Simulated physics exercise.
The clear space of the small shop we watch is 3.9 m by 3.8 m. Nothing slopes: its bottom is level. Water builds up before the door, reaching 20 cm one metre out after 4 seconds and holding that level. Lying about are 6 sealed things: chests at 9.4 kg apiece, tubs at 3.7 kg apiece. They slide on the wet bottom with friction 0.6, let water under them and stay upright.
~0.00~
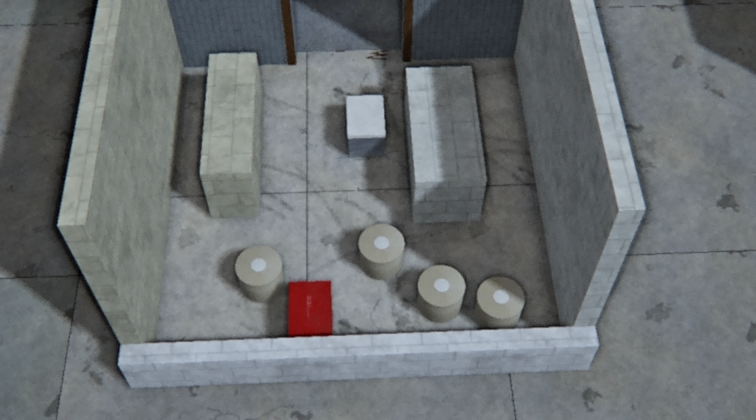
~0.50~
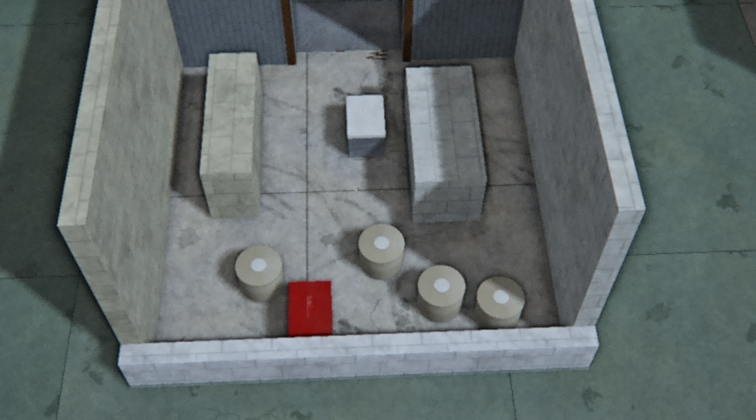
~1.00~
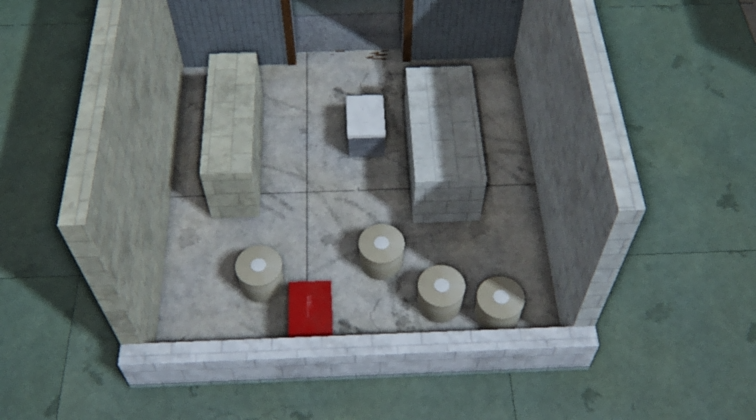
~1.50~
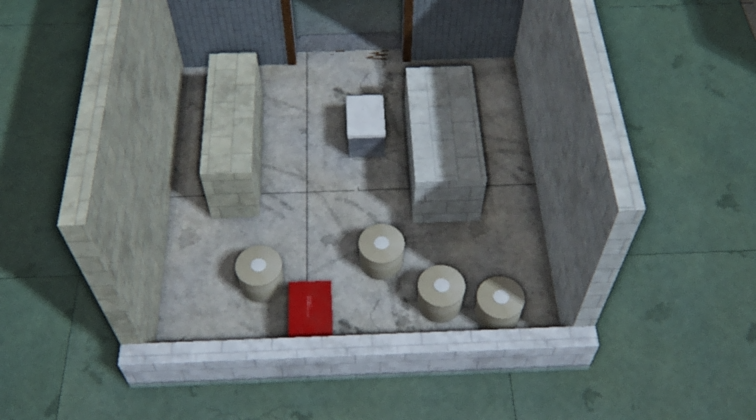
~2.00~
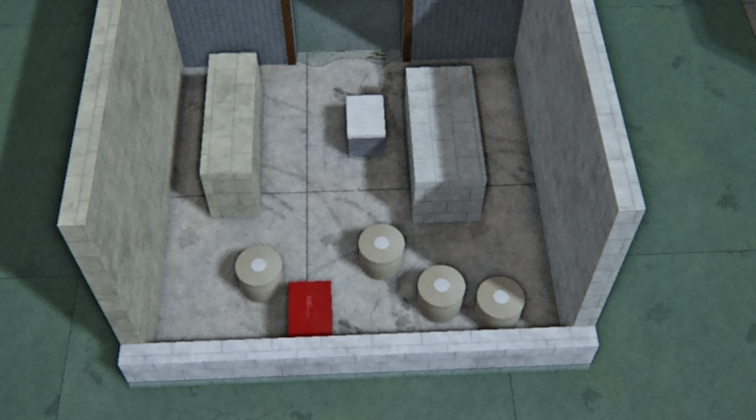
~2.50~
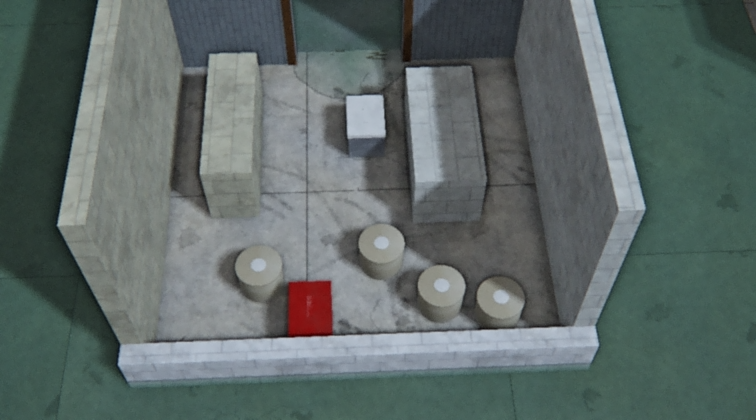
Greenish water spread over the ground outside a small walled shop, then crept through the back doorway onto the floor in a shallow patch, while the red chest, pale tubs and blocks stayed still.
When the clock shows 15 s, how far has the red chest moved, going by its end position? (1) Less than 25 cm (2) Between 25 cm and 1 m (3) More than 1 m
3, more than 1 m.
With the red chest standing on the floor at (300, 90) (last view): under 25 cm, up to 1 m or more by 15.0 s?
It ends far away.
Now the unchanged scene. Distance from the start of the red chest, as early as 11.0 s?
250 cm or so by then.
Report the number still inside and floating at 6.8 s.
At that time, 5.
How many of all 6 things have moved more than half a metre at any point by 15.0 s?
The number is 6.
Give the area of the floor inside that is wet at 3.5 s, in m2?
About 2.0 m2.
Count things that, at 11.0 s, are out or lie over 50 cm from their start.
The answer is 5.
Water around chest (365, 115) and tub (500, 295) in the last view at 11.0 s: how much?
Some 6 cm at the first, some 10 cm at the second.
After 3.5 s the red chest is near (310, 307), 0.0 m from its start, aground; 0 afloat.
After 6.8 s the red chest is near (307, 311), 0.1 m from its start, afloat; 5 afloat.
After 11.0 s the red chest is near (187, 126), 2.6 m from its start, afloat; 6 afloat.
After 15.0 s the red chest is near (281, 62), 3.0 m from its start, afloat; 6 afloat.
